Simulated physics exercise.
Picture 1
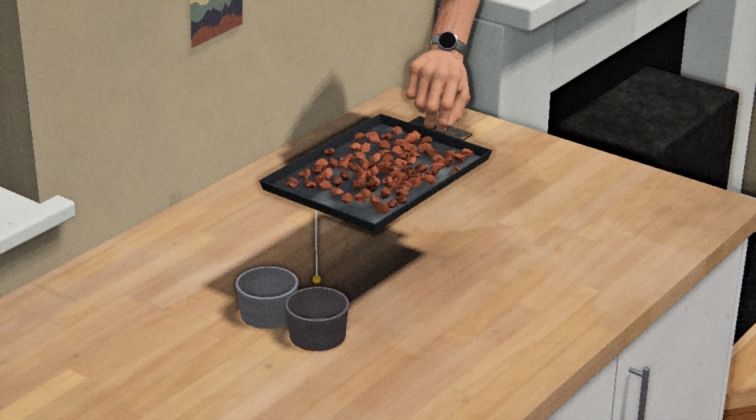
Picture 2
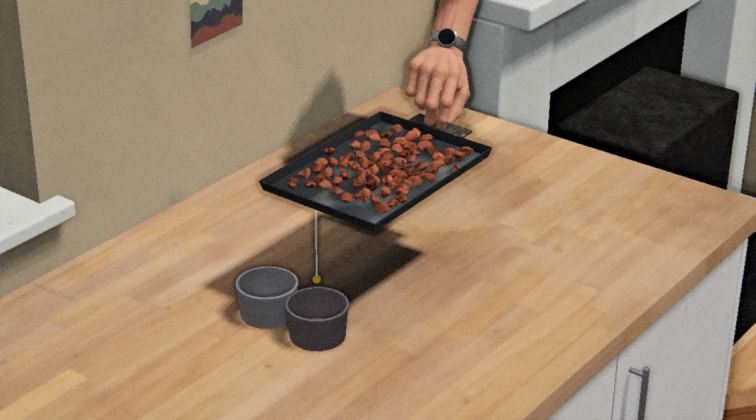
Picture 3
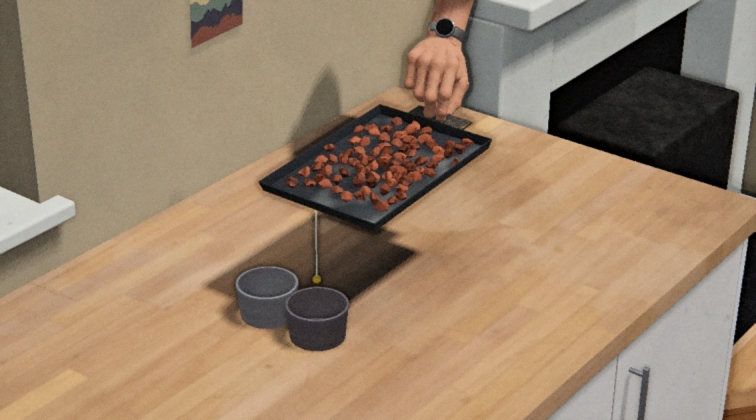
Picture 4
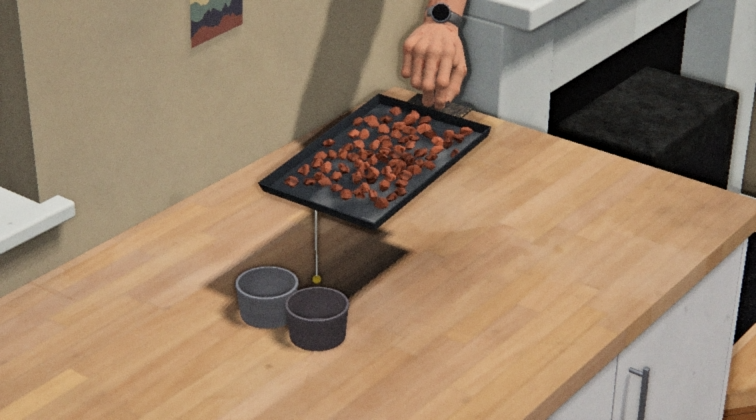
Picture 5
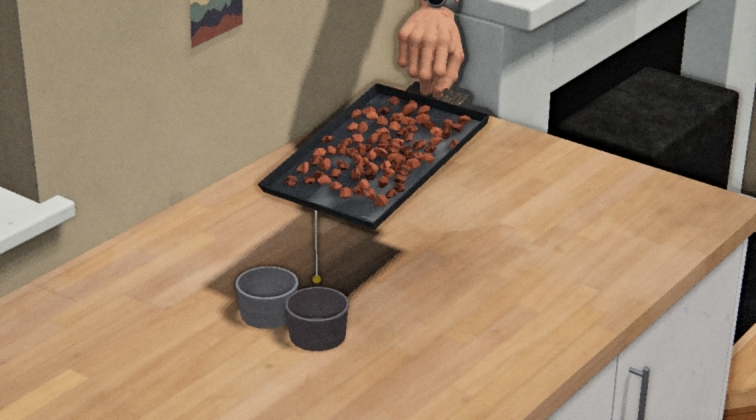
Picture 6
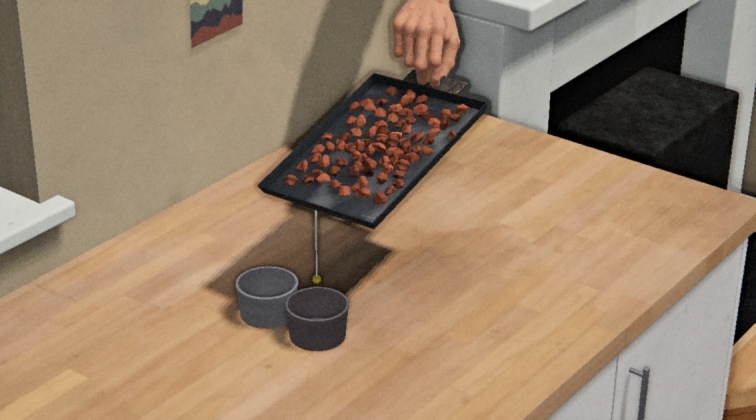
A hand gradually tilts a dark tray of crushed brick above two small dishes.
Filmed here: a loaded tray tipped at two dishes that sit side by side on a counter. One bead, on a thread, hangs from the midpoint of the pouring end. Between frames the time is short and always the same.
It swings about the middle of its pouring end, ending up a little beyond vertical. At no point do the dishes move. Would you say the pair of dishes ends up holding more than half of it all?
I would say yes, more than half.
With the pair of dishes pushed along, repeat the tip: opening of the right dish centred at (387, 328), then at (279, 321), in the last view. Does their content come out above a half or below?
The dishes end up with the lesser share in the first try and the lesser share in the second.
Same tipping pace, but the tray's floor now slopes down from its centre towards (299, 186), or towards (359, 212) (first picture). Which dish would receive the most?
Leftward dish for the first, Rightward dish for the second.
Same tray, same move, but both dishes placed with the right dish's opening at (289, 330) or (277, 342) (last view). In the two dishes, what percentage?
About 10 and 0 per cent respectively.
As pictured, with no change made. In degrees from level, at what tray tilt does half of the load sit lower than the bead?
85°.
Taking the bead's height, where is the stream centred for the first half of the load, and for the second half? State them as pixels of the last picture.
Around (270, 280) first; around (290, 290) second.
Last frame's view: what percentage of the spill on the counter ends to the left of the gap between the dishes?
Close to 70 per cent of the spill, I think.
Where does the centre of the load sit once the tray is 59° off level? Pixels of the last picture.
Roughly at (312, 181).
Shortly afterwards, tray tipped steeply; all but a few on the tray; a little in the air.
Next, tray tipped right over; a little on the tray; near a quarter in the right dish; near a quarter in the left dish; near a quarter outside both; near a quarter in the air.
Some moments later, tray tipped past a quarter turn; near a quarter in the right dish; near a third in the left dish; near a third outside both.
In the end, tray tipped past a quarter turn; near a quarter in the right dish; near a third in the left dish; near a third outside both.
